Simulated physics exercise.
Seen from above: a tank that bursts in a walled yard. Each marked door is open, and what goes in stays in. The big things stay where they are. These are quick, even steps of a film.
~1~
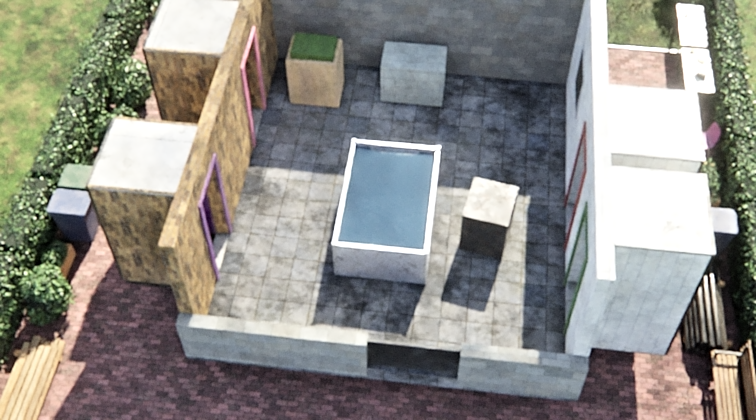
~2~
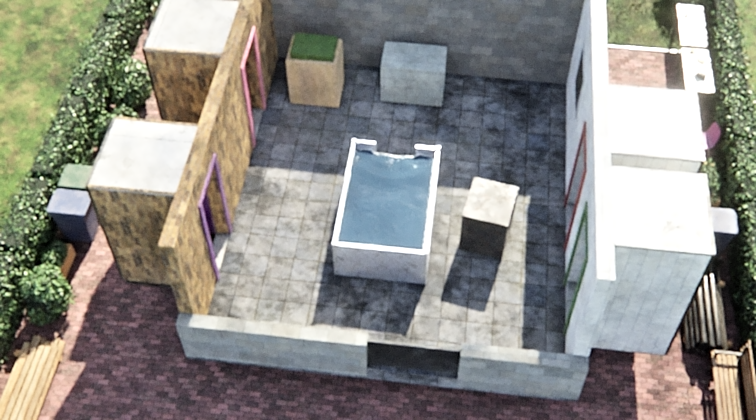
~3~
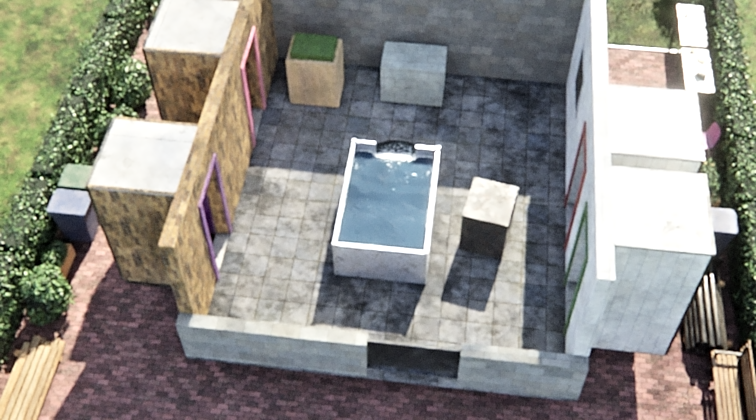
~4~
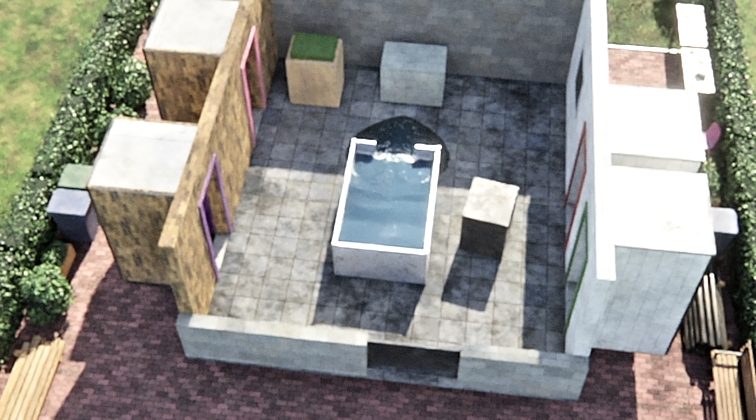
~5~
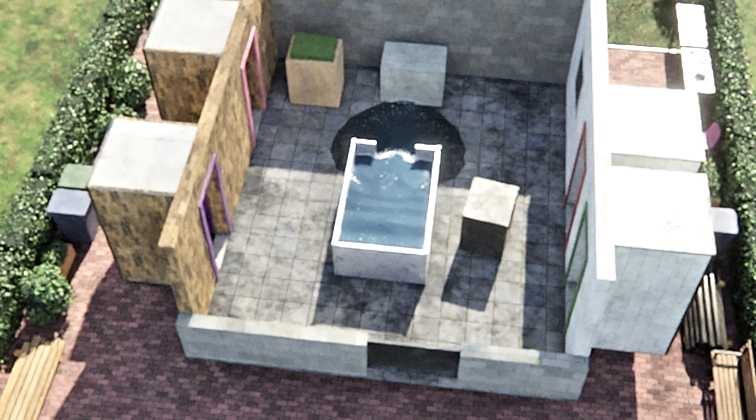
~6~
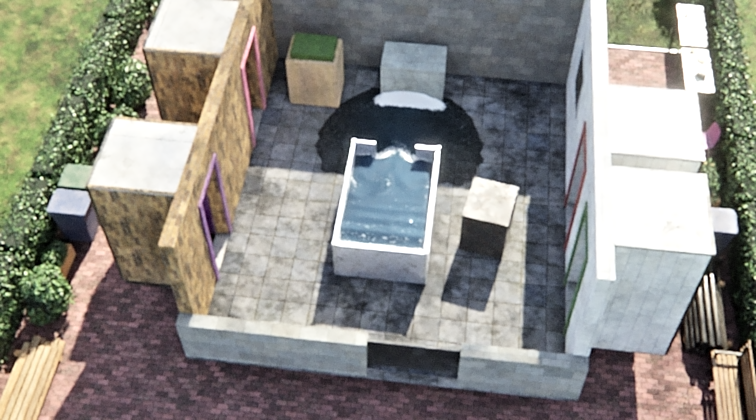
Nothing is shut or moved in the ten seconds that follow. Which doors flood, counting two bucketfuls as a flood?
One by one: The green door holds within the limit; the pink door floods; the purple door holds within the limit; the red door holds within the limit.
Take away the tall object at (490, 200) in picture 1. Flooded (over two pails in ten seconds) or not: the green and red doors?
In short: The green one takes less; the red one holds.
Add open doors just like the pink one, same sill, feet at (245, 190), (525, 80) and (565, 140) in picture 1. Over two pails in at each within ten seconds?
In that order: Stays under, passes that mark, passes that mark.
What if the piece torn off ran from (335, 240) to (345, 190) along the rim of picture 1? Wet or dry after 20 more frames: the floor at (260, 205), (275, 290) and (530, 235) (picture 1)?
In that order: Under water, under water, no water.
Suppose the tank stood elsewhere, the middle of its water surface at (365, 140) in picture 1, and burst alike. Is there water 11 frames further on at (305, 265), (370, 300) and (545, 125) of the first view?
As listed: Free of water, dry, under water.
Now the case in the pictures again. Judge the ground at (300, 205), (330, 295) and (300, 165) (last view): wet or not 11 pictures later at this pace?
In turn: Not flooded, not flooded, no water.
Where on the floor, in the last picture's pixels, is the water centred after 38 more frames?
At about (415, 177).
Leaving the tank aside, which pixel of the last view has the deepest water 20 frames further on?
Roughly at (559, 102).
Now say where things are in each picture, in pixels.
In the first picture, the tank at (388, 197) is whole and still.
In the second picture, water pours out on the tank's far side and has run to a hidden place.
In the third picture, water pours out on the tank's far side and has run to (393, 143).
In the fourth picture, the front is at (397, 119), out from the gap on the tank's far side.
In the fifth picture, water pours out on the tank's far side and has run to (388, 103).
In the sixth picture, the front is at (375, 91), out from the gap on the tank's far side.
A moment on, water covers 25 % of the floor; the green door not reached, the pink door not reached, the purple door not reached, the red door not reached.
Next, water covers 30 % of the floor; the green door not reached, the pink door under two buckets in, the purple door not reached, the red door not reached.
Then, water covers 40 % of the floor; the green door not reached, the pink door over two buckets in, the purple door not reached, the red door wet at the sill, nothing in.
Later, water covers 80 % of the floor; the green door wet at the sill, nothing in, the pink door over two buckets in, the purple door wet at the sill, nothing in, the red door wet at the sill, nothing in.
In the end, water covers 95 % of the floor; the green door wet at the sill, nothing in, the pink door far over two buckets in, the purple door wet at the sill, nothing in, the red door wet at the sill, nothing in.
